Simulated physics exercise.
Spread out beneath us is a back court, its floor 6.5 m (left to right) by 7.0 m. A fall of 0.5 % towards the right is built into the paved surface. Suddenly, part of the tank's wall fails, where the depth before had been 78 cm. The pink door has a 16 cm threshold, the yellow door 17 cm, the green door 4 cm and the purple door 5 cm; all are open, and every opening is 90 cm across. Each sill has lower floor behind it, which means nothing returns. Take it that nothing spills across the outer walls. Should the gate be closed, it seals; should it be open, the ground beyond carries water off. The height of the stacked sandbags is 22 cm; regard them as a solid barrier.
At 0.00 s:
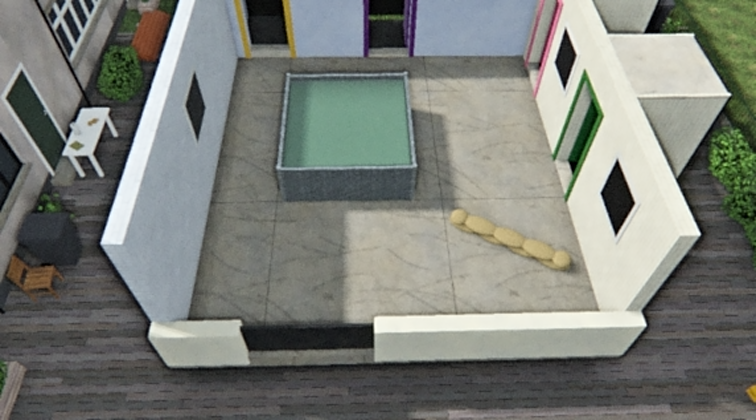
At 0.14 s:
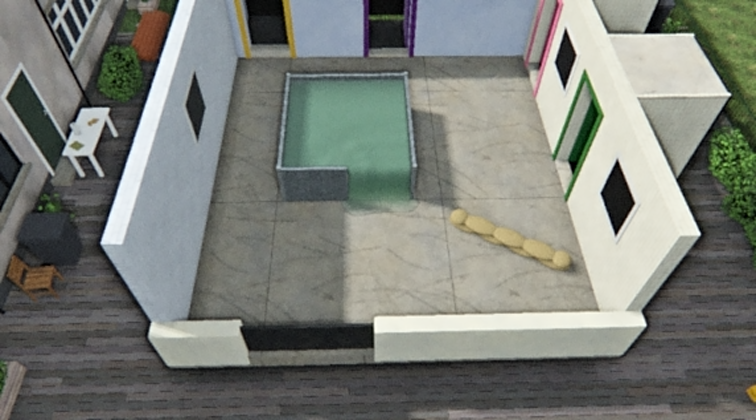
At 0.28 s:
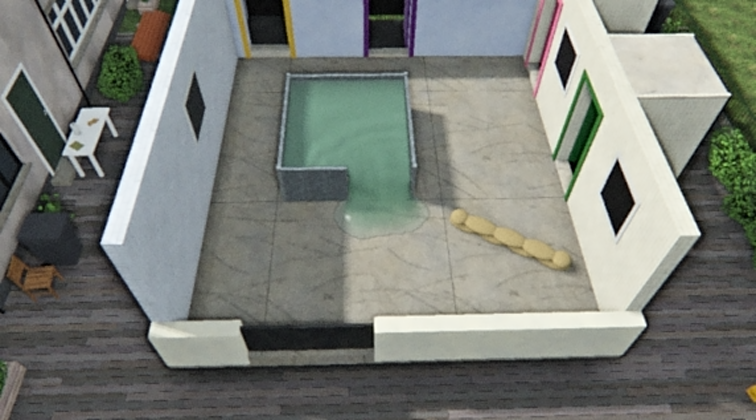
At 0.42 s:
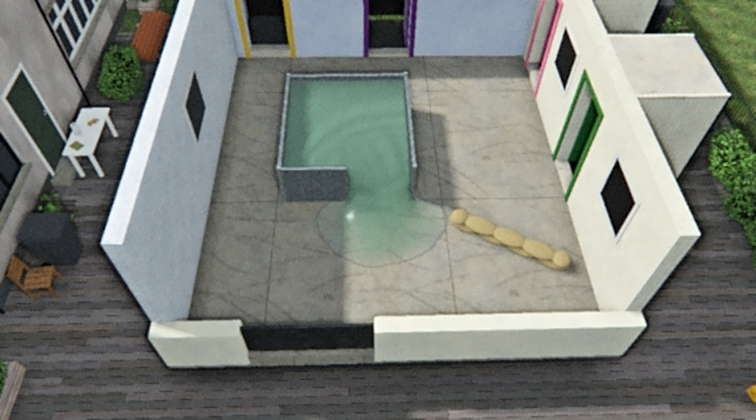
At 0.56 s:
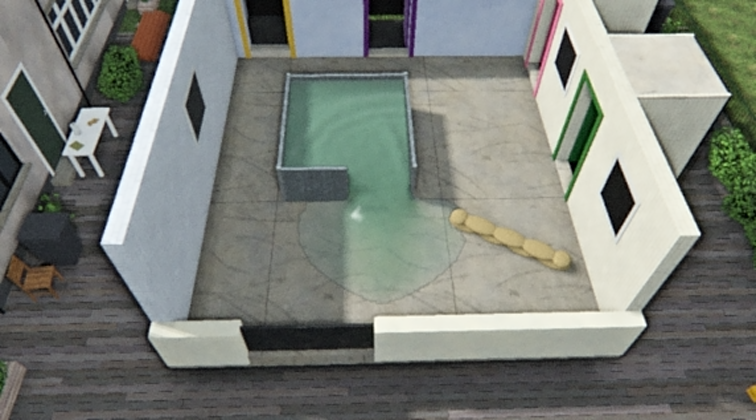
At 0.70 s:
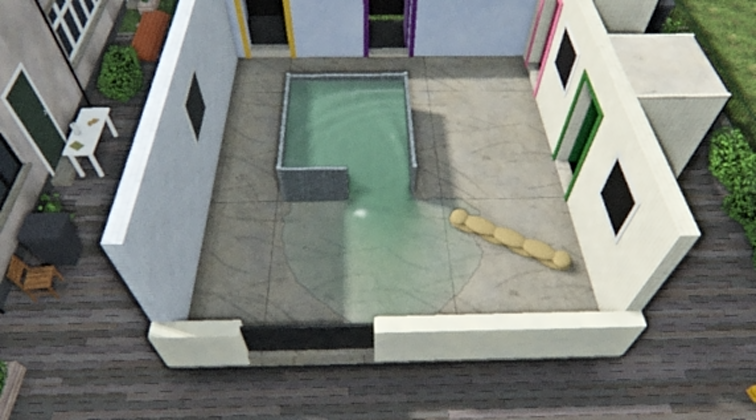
At first, green water lies still in a raised tank inside a walled courtyard with open coloured doorways and a row of sandbags. Then part of the tank's front wall gives way at the right, and water pours out, spreading across the paving in a widening, rounded sheet towards the front wall.
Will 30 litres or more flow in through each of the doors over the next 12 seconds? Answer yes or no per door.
Pink door: No, yellow door: No, green door: No, purple door: Yes.
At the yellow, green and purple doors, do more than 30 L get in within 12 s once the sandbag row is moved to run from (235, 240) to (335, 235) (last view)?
With that change: Yellow stays within, green exceeds it, purple exceeds it.
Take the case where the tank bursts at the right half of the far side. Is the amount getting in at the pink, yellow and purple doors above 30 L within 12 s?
Door by door - pink: Out of bounds, yellow: Within bounds, purple: Out of bounds.
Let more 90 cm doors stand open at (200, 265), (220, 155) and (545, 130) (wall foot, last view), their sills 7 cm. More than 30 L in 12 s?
In turn: Beyond it, short of it, short of it.
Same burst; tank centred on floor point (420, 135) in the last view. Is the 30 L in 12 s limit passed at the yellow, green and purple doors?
Measured against that limit, yellow comes out short of it, green beyond it and purple beyond it.
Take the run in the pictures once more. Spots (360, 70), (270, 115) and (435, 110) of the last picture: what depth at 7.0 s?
About 7, 6 and 4 cm.
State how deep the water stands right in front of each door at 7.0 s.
Measured in centimetres, the pink door gives 6, the yellow door 15, the green door 3 and the purple door 7.
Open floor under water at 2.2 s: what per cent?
About 30 per cent.
After 1.4 s water covers 25 % of the floor and is deepest (48 cm) near (390, 201); pink door not reached, yellow door not reached, green door not reached, purple door not reached.
After 2.2 s water covers 30 % of the floor and is deepest (56 cm) near (595, 334); pink door not reached, yellow door not reached, green door not reached, purple door not reached.
After 3.5 s water covers 50 % of the floor and is deepest (39 cm) near (589, 274); pink door not reached, yellow door not reached, green door 5 cm at the sill, 0 L in, purple door not reached.
After 7.0 s water covers 95 % of the floor and is deepest (22 cm) near (413, 241); pink door 6 cm at the sill, 0 L in, yellow door 15 cm at the sill, 0 L in, green door 3 cm at the sill, 1 L in, purple door 7 cm at the sill, 1 L in.
After 12.0 s water covers 95 % of the floor and is deepest (17 cm) near (237, 65); pink door 14 cm at the sill, 0 L in, yellow door 16 cm at the sill, 3 L in, green door 3 cm at the sill, 1 L in, purple door 8 cm at the sill, 75 L in.
